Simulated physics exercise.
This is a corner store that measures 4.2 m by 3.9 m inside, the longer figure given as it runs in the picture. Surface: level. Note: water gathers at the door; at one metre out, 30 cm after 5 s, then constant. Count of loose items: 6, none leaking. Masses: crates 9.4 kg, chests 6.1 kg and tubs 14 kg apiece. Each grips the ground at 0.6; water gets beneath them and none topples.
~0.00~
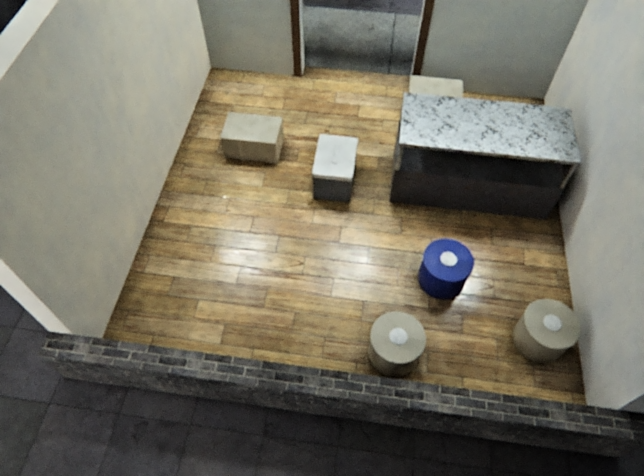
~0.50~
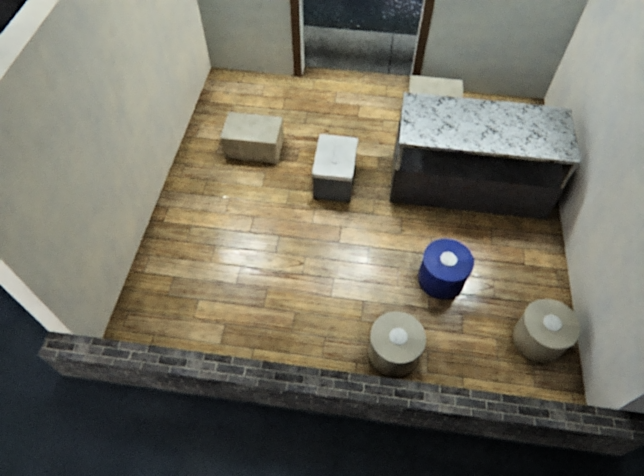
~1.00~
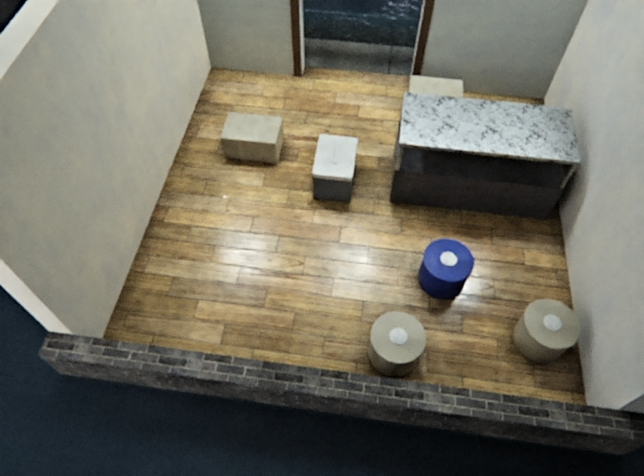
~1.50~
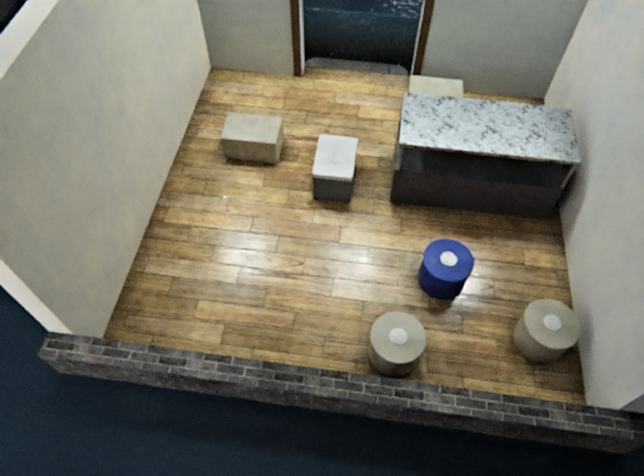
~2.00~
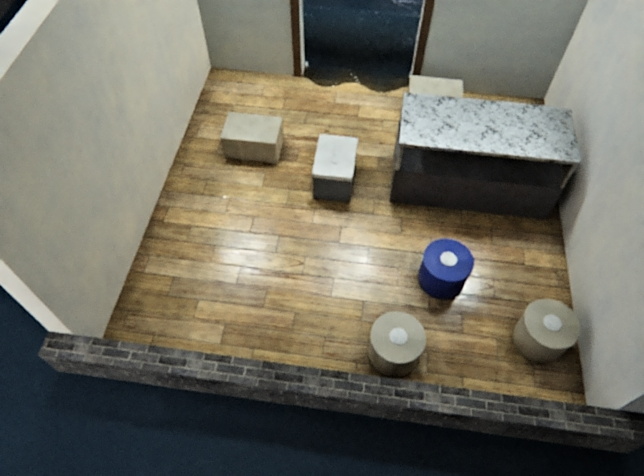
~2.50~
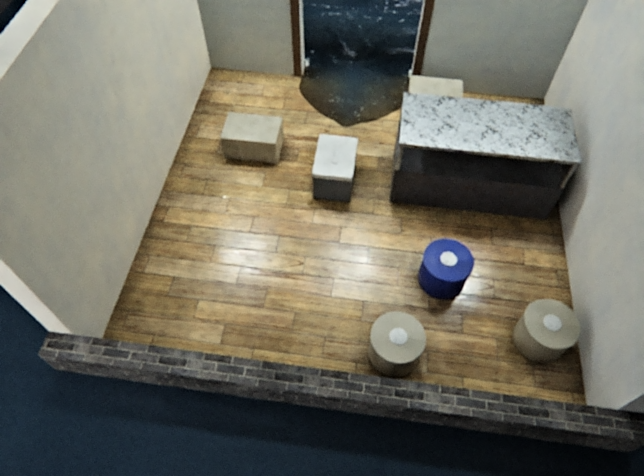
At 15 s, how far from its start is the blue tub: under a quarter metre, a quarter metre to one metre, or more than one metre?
Watching it, I'd expect a moderate movement overall.
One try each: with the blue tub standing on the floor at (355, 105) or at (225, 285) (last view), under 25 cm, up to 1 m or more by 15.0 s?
Goes far off, then goes a bit.
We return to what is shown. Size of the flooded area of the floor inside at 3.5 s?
At that time the wet patch spans about 3.0 m2.
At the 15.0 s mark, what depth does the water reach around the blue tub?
Near 18 cm deep.
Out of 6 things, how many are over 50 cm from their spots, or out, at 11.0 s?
The count is 5.
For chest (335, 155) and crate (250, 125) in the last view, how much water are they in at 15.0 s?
About 29 and 21 cm.
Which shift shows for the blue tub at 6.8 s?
Roughly 0 centimetres by that point.
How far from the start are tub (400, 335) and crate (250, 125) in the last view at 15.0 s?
One is off by 100 cm, the other by 80 cm, in the order asked.
After 3.5 s the blue tub is near (449, 260), 0.0 m from its start, aground; 0 afloat.
After 6.8 s the blue tub is near (449, 260), 0.0 m from its start, aground; 3 afloat.
After 11.0 s the blue tub is near (410, 270), 0.4 m from its start, afloat; 6 afloat.
After 15.0 s the blue tub is near (426, 200), 0.6 m from its start, afloat; 6 afloat.
